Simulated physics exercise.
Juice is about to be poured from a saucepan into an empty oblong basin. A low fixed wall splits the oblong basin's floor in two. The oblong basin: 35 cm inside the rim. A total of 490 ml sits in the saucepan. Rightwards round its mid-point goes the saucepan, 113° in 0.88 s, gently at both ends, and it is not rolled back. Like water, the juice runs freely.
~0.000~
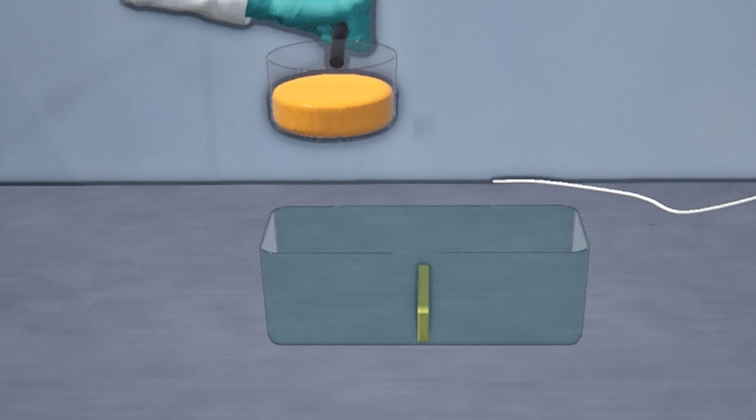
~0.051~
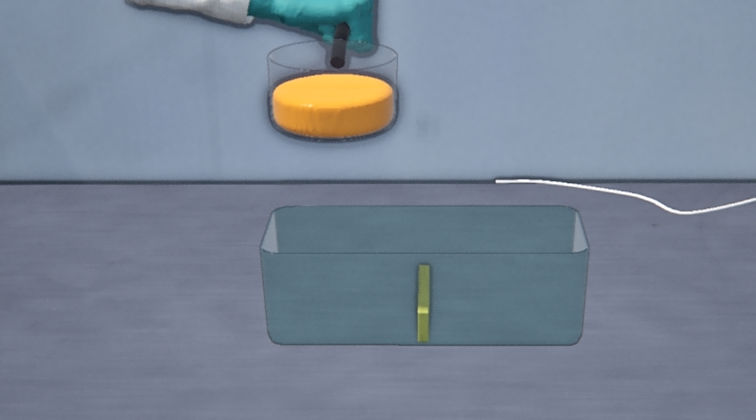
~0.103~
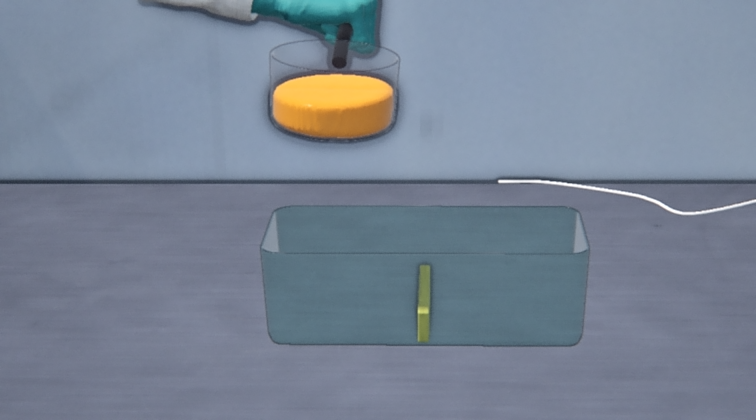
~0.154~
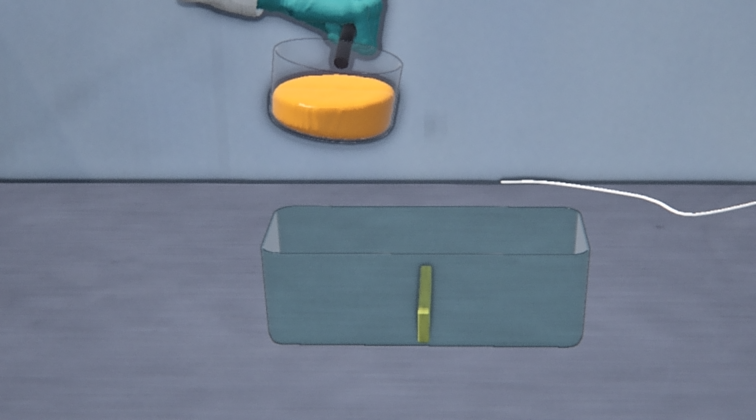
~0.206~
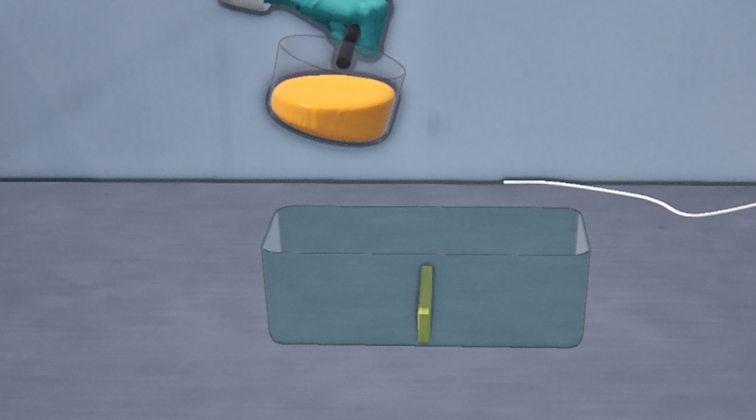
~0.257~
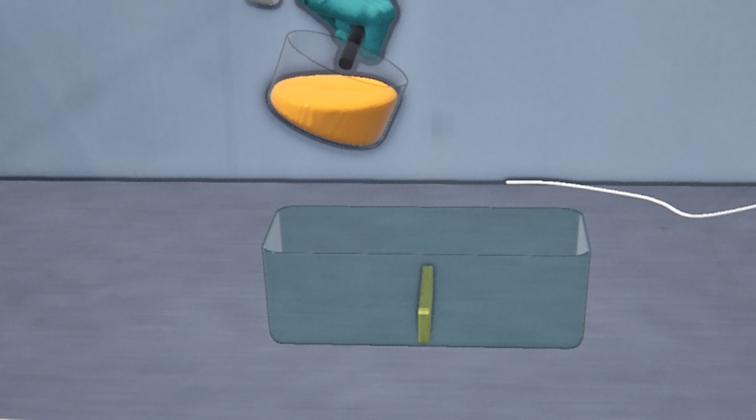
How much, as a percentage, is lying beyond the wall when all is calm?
Around 62 per cent lies beyond the wall.
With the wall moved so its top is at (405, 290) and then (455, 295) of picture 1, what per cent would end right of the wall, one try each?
Roughly 90 per cent, then 30 per cent.
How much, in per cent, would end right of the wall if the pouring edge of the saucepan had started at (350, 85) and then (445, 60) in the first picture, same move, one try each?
Around 5 per cent first, around 90 per cent next.
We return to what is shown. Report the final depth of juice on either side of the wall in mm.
Around 8 mm deep on the left, around 14 mm deep on the right.
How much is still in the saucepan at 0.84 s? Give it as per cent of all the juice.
Around 7 in a hundred is still there.
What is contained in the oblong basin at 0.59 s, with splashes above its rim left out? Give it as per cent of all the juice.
At that time the basin holds about 8 per cent of the liquid.
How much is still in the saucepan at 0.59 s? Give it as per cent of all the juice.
Around 50 percent.
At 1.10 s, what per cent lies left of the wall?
I'd put it at close to 36 %.
Then, 0.59 s in, the tilt is 86° and 49 per cent is still to pour, 1 is left of the wall and 8 right of it.
Then, 0.84 s in, the tilt is 112° and 7 per cent is still to pour, 18 is left of the wall and 61 right of it.
Then, 1.10 s in, the tilt is 113° and 0 per cent is still to pour, 36 is left of the wall and 62 right of it.
Then, 1.38 s in, the tilt is 113° and 0 per cent is still to pour, 37 is left of the wall and 62 right of it.
Finally, 37 per cent lies left of the wall, 62 right of it and 1 outside.
